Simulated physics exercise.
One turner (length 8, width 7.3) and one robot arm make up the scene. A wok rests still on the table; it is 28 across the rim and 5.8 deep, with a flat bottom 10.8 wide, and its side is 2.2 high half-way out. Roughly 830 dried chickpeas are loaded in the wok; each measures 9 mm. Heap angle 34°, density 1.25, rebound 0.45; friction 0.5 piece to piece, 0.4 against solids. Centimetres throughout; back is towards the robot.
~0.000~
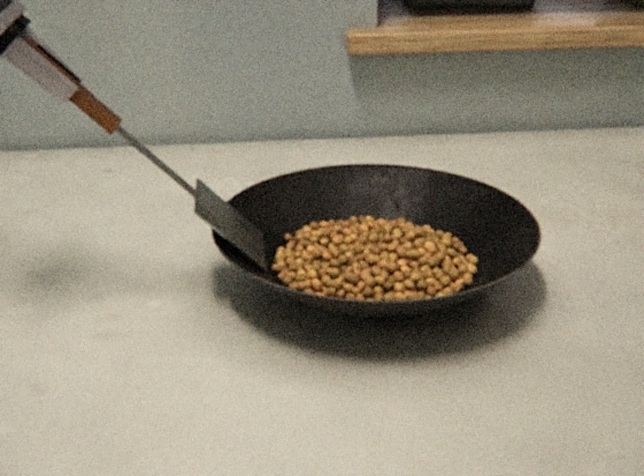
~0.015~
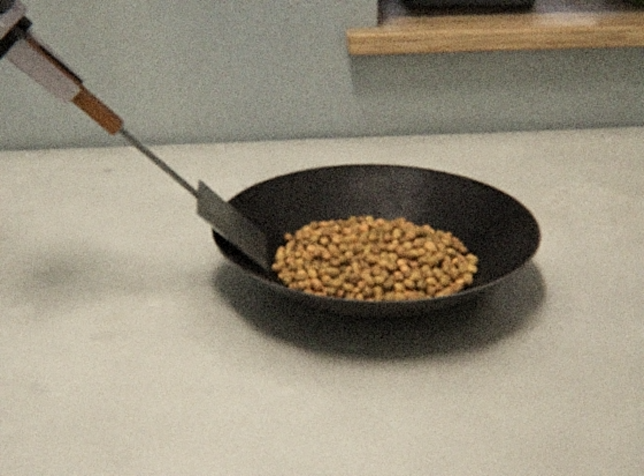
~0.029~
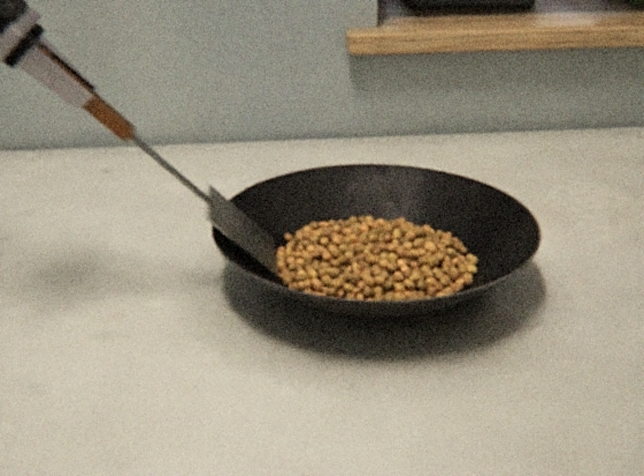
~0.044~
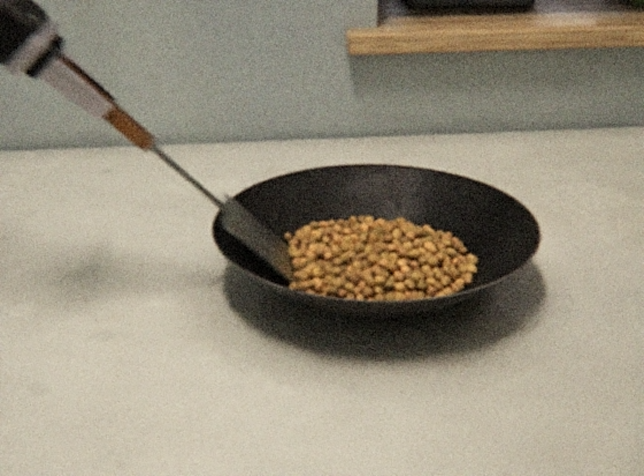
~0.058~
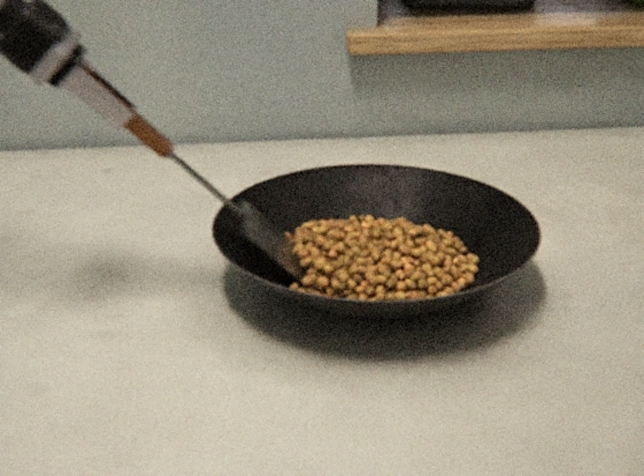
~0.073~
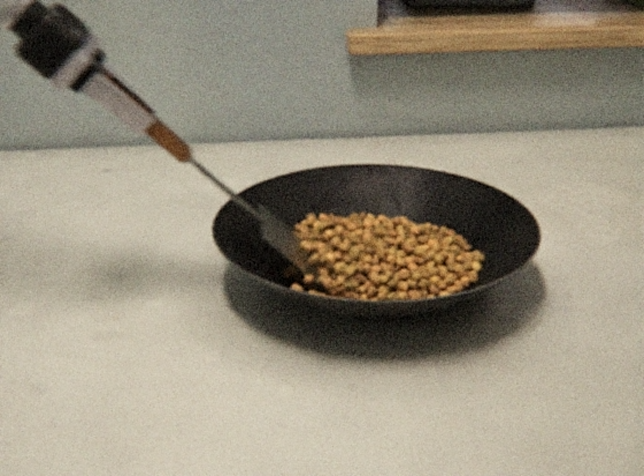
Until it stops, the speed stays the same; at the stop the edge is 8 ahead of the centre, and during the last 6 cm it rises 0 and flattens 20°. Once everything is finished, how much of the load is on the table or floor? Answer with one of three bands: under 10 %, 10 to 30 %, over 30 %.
10 to 30 %.
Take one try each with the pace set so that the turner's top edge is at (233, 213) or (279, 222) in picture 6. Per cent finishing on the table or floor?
First try about 0 %, second try about 25 %.
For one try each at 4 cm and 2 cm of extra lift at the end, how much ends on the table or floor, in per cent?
First try about 25 %, second try about 25 %.
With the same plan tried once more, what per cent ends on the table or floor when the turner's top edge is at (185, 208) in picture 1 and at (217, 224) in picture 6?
It works out to about 5 %, more or less.
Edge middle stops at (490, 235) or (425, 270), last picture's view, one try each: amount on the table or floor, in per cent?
The two tries give near 35 and near 0 in a hundred.
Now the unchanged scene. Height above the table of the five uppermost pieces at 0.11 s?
I'd put them at about 6 centimetres above the table.
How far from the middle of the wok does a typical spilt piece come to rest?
I'd say some 24 centimetres, give or take.
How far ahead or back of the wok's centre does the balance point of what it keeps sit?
4.5 cm ahead.
After 0.11 s, sloping 46°, highest piece 6 above the table; 827 in the wok.
After 0.15 s, sloping 40°, highest piece 6 above the table; 827 in the wok.
After 0.37 s, sloping 26°, highest piece 7 above the table; 688 in the wok, 109 on the table or floor, 30 on the blade or in flight.
After 1.42 s, sloping 26°, highest piece 7 above the table; 687 in the wok, 140 on the table or floor.
In the end, 687 in the wok, 140 on the table or floor. That is 17 % on the table or floor.
